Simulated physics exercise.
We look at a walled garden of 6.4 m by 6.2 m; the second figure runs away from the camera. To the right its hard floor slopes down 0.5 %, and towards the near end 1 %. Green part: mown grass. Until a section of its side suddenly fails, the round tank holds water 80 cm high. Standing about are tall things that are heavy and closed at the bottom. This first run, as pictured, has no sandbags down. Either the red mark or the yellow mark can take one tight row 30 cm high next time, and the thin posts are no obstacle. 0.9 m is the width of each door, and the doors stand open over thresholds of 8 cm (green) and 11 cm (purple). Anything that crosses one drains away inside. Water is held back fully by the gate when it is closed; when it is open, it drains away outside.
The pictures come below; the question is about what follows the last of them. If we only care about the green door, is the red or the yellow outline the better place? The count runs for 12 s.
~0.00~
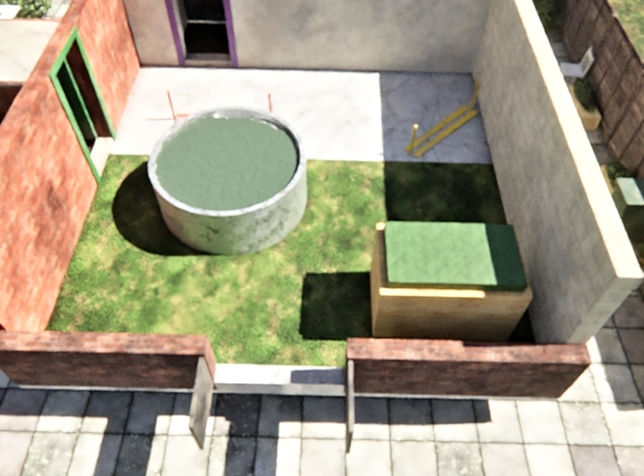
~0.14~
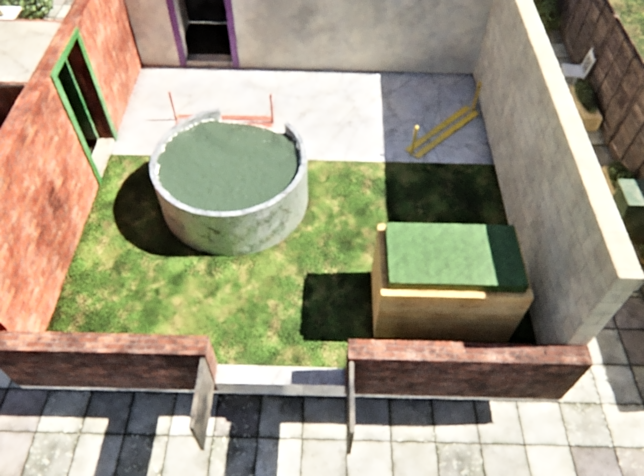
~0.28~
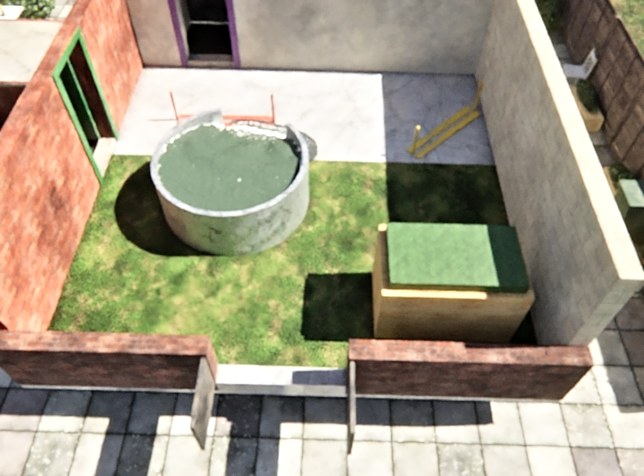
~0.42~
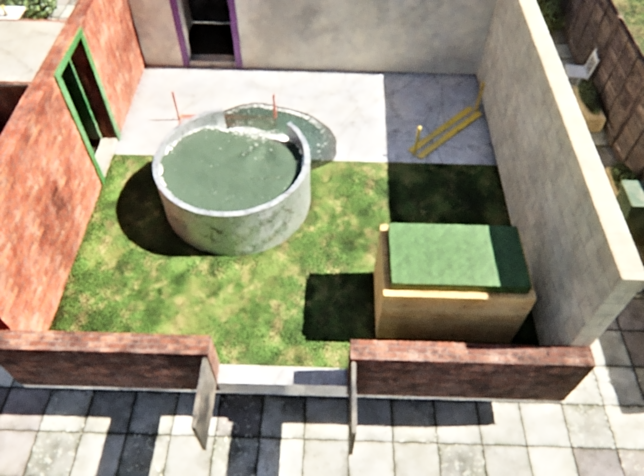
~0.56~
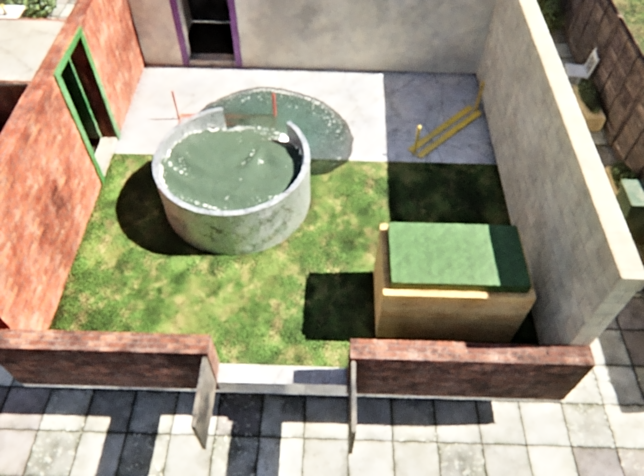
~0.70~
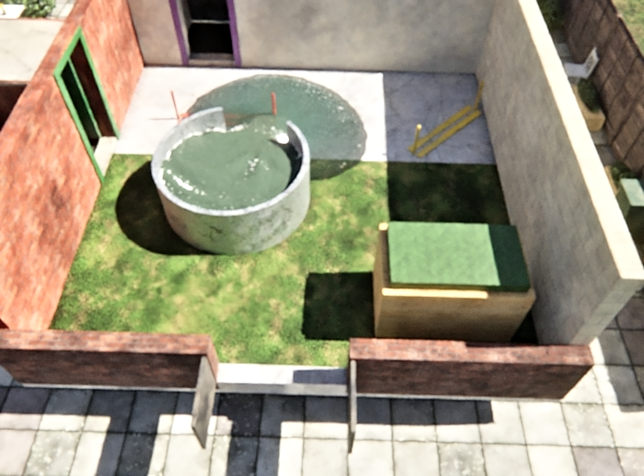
The yellow one is better for that door.
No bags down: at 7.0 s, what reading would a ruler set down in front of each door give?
In cm: Green 5, purple 9.
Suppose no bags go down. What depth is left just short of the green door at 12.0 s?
About 5.0 cm deep.
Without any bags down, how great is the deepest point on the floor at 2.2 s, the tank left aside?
Roughly 48 centimetres.
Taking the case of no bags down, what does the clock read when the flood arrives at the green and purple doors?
Front arrival - green: 3.0 seconds; purple: 1.0 seconds.
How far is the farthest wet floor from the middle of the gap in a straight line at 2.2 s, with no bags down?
Call it close to 4.4 m.
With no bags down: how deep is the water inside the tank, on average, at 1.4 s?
About 50 cm.
After 1.4 s water covers 35 % of the floor and is deepest (39 cm) near (285, 68) in the run without bags; in at the green door, 0 L with no bags, 0 L with the row on red, 0 L on yellow.
After 2.2 s water covers 35 % of the floor and is deepest (48 cm) near (472, 74) in the run without bags; in at the green door, 0 L with no bags, 26 L with the row on red, 0 L on yellow.
After 3.5 s water covers 50 % of the floor and is deepest (27 cm) near (475, 91) in the run without bags; in at the green door, 0 L with no bags, 65 L with the row on red, 0 L on yellow.
After 7.0 s water covers 90 % of the floor and is deepest (16 cm) near (465, 265) in the run without bags; in at the green door, 0 L with no bags, 120 L with the row on red, 0 L on yellow.
After 12.0 s water covers 100 % of the floor and is deepest (12 cm) near (539, 373) in the run without bags; in at the green door, 0 L with no bags, 122 L with the row on red, 1 L on yellow.
